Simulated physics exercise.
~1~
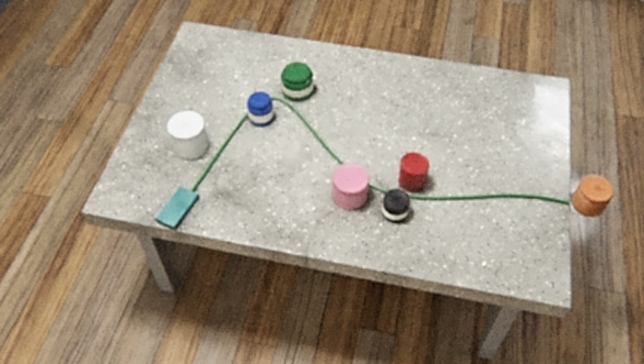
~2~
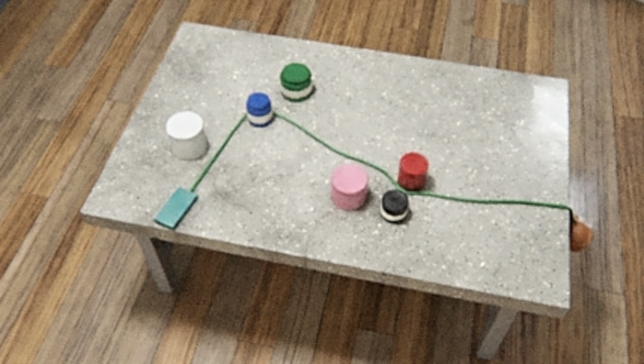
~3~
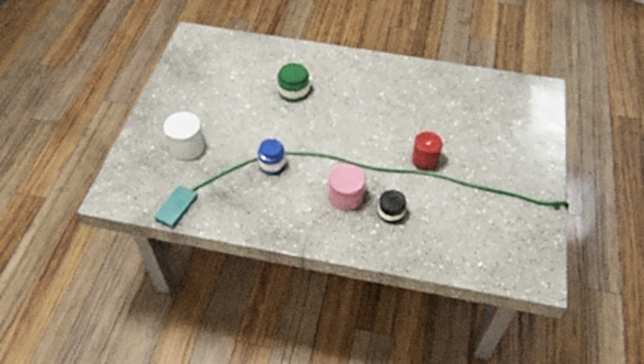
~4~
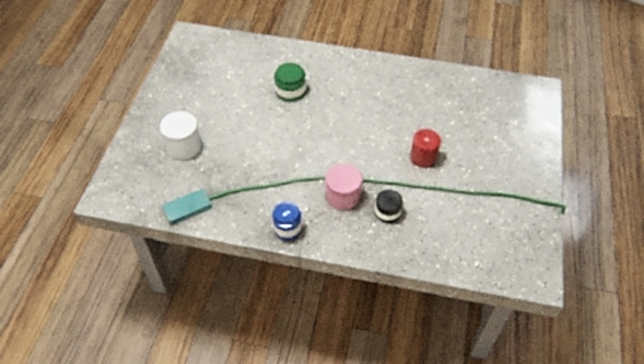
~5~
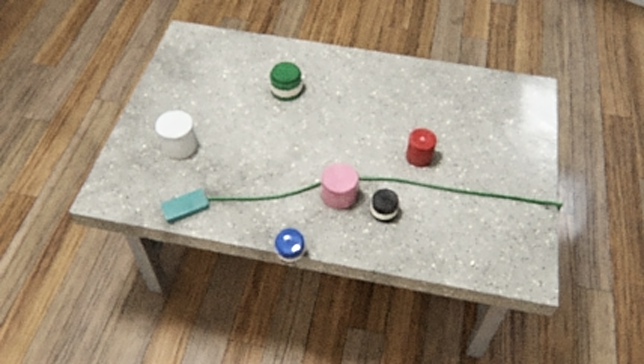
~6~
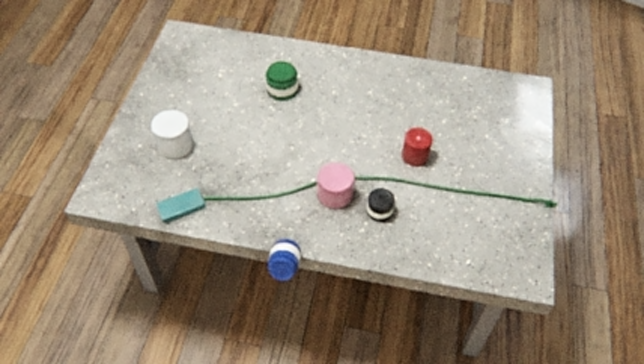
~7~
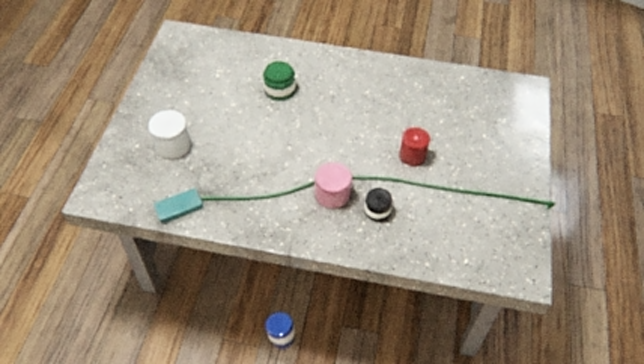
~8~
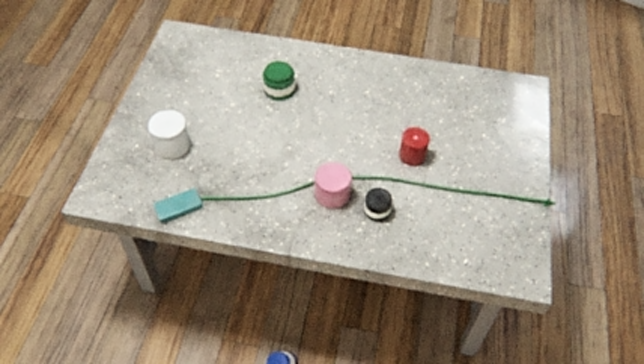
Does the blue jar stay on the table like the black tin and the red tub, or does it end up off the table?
The blue jar ends up off the table, far from where it began. The red tub only shifts a modest way and the black tin hardly moves.
